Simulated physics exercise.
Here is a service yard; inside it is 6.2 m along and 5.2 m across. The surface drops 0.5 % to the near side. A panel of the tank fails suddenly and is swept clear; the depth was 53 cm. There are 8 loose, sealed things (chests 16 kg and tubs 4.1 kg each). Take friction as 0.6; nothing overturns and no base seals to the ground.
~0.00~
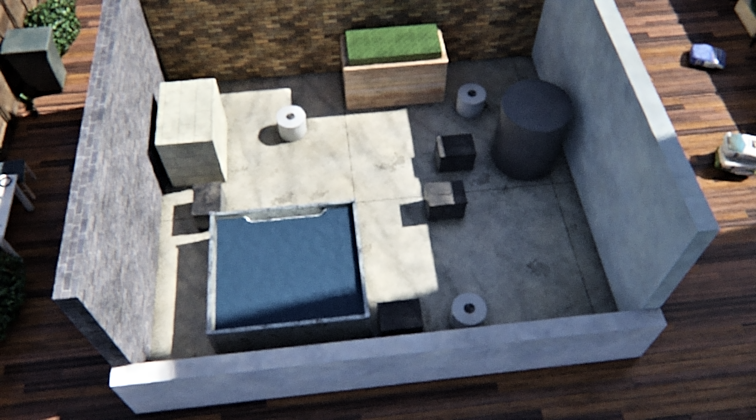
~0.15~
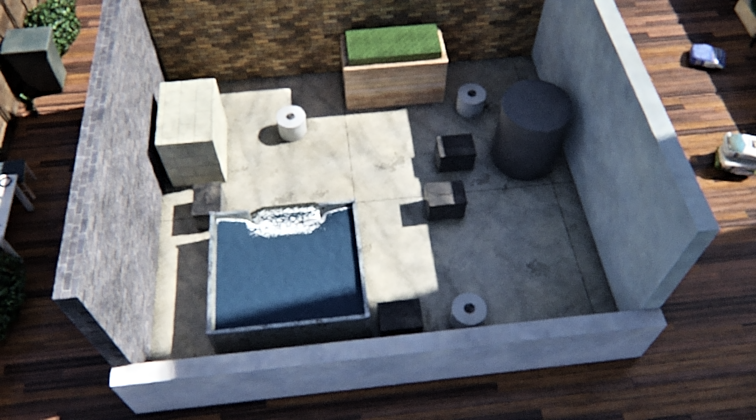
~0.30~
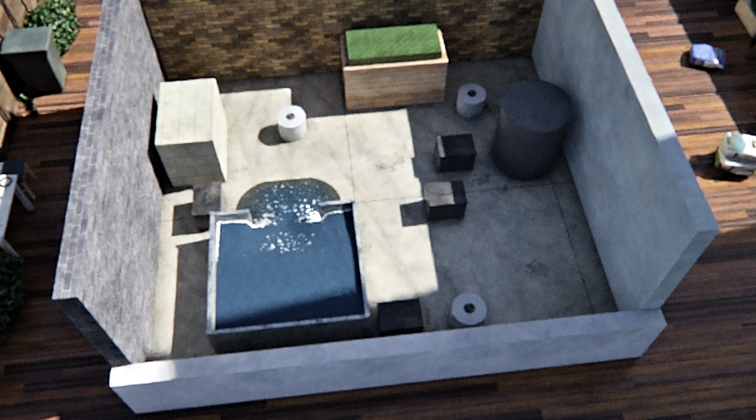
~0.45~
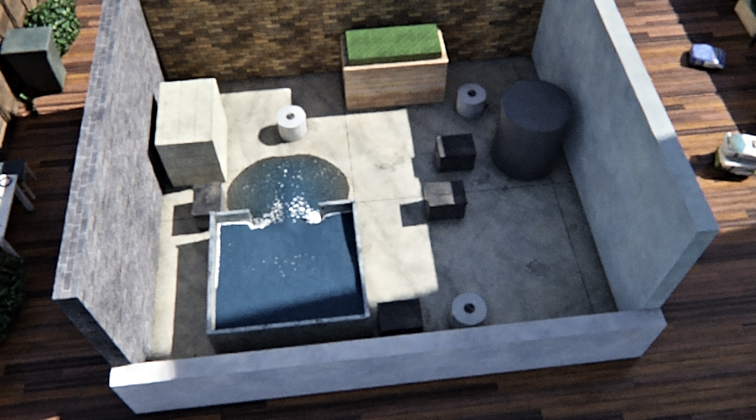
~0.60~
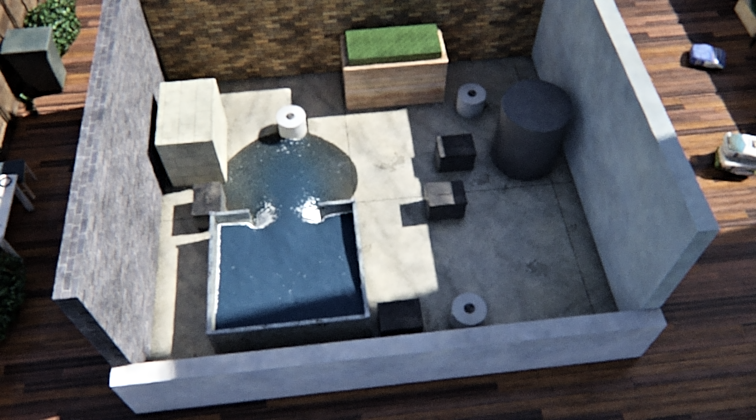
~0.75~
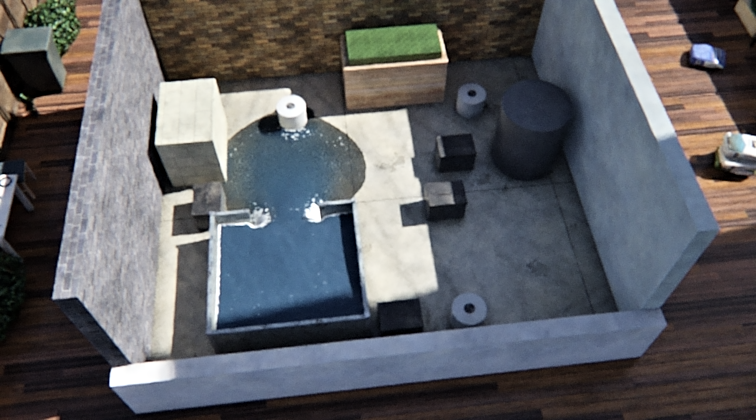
In a walled service yard, water bursts through the far side of a square tank and spreads across the pale paving in a widening rounded pool, reaching a small white tub and nudging it slightly toward the back wall.
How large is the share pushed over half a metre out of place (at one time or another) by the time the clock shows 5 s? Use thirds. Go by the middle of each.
It is less than a third.
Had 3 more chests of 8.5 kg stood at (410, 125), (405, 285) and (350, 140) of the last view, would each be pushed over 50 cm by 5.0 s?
In turn: More, less, more.
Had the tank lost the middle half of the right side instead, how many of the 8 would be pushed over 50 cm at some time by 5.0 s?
In that case 3 of them.
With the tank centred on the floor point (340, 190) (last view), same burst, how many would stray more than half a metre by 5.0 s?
In that case 2 of them.
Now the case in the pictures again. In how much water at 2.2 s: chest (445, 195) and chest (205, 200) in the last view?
About 0 and 2 cm.
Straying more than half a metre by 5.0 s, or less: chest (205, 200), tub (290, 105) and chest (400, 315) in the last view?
In turn: Short of it, past it, short of it.
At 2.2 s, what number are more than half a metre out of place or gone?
I count 1.
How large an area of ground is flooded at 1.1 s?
About 9.5 m2.
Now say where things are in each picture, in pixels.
The first frame shows a tub at (291, 117) rests on the ground; a chest at (400, 314) rests on the ground; water covers 3.2 m2; 0 of 8 have shifted.
The second frame shows a tub at (291, 117), on the bottom; a chest at (400, 314) rests on the ground; water covers 3.7 m2; 0 of 8 have shifted.
The third frame shows a tub at (291, 117) rests on the ground; a chest at (400, 314), on the bottom; 4.3 m2 under water; 0 of 8 have shifted.
The fourth frame shows a tub at (291, 117), on the bottom; a chest at (400, 314) rests on the ground; 5.2 m2 under water; 0 of 8 have shifted.
The fifth frame shows a tub at (291, 116) rests on the ground; a chest at (400, 314) rests on the ground; water covers 6.1 m2; 0 of 8 have shifted.
The sixth frame shows a tub at (291, 106) rests on the ground, 20 cm from its start; a chest at (400, 314) rests on the ground; 6.9 m2 under water; 1 of 8 have shifted.
After 1.1 s 1 of 8 are over 50 cm from their spots; 0 afloat.
After 2.2 s 1 of 8 are over 50 cm from their spots; 1 afloat.
After 3.5 s 2 of 8 are over 50 cm from their spots; 3 afloat.
After 5.0 s 2 of 8 are over 50 cm from their spots, and 2 have been at some point; 3 afloat.
